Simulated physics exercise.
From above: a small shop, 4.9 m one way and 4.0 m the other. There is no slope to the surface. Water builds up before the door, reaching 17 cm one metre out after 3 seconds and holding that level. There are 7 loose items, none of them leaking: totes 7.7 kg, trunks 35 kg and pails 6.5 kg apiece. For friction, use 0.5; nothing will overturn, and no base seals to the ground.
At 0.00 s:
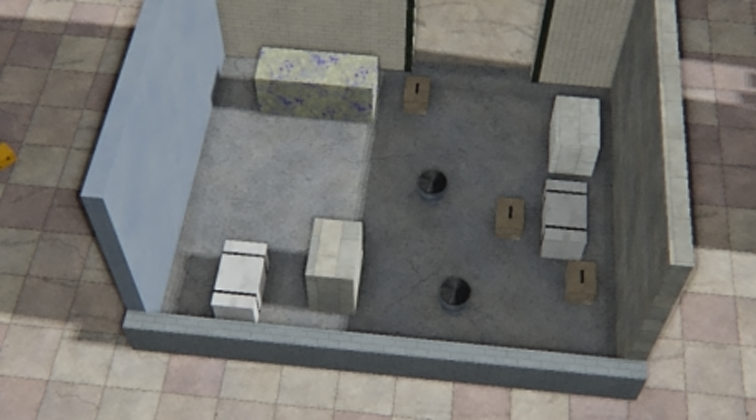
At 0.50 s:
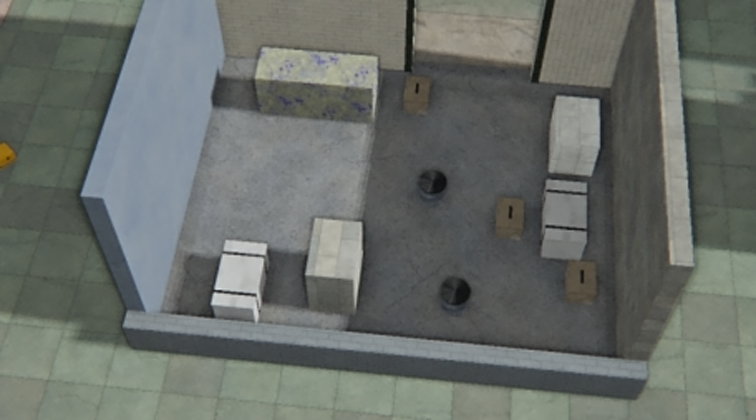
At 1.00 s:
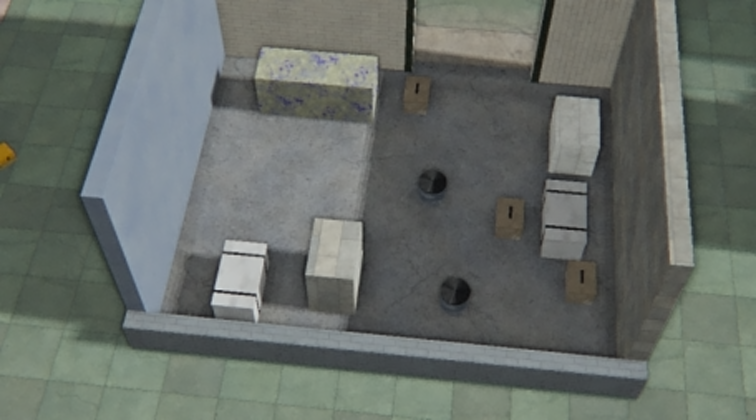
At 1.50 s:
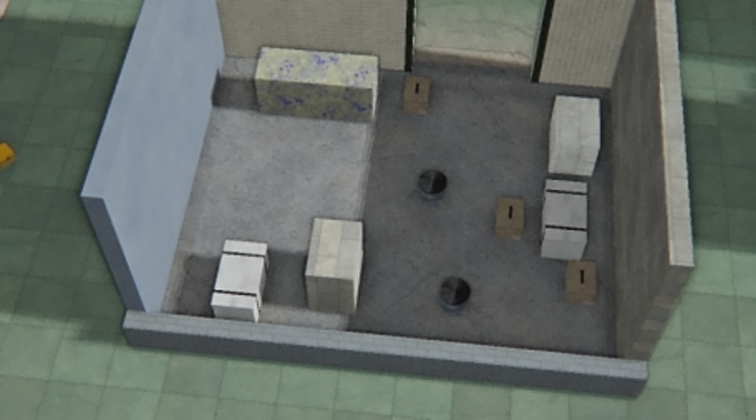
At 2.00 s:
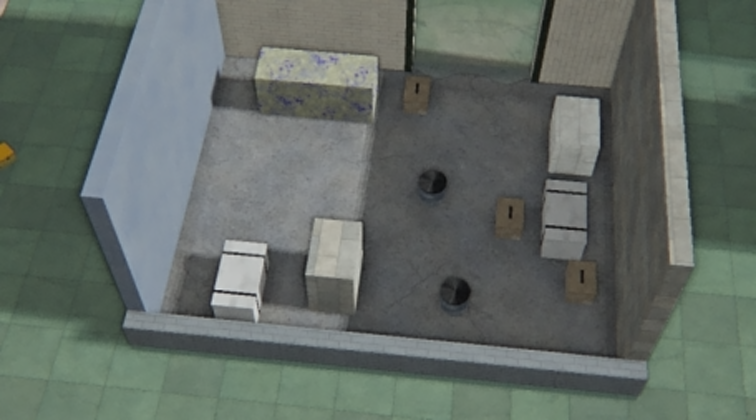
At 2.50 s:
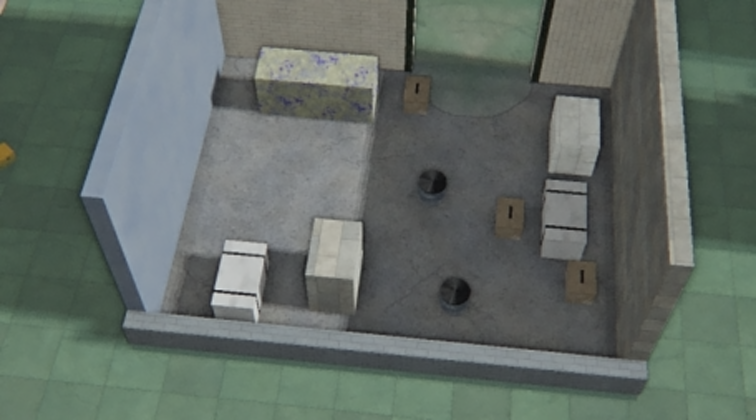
Water edges in through the doorway of a small shop while the items inside stay still.
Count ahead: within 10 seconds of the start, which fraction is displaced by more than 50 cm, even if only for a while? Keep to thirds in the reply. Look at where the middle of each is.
My answer: One to two thirds.
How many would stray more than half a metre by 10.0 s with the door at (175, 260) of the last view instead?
The answer then is 1.
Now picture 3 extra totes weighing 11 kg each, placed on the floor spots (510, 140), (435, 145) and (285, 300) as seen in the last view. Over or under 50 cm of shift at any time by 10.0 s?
Taking them in order, the first is beyond that distance, the second is beyond that distance and the third is within that distance.
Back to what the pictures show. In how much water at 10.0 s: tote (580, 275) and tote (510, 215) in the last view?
I'd put it at 7 cm and 11 cm respectively.
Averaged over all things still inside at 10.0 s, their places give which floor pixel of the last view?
Around (444, 255).
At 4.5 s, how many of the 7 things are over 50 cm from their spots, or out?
0 in all.
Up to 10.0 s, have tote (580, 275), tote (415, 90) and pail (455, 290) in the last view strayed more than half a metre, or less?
In turn: Below the mark, below the mark, above the mark.
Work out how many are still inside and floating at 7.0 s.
I count 1.
After 3.5 s 0 of 7 are over 50 cm from their spots; 0 afloat.
After 4.5 s 0 of 7 are over 50 cm from their spots; 0 afloat.
After 7.0 s 2 of 7 are over 50 cm from their spots; 1 afloat.
After 10.0 s 3 of 7 are over 50 cm from their spots, and 3 have been at some point; 4 afloat.
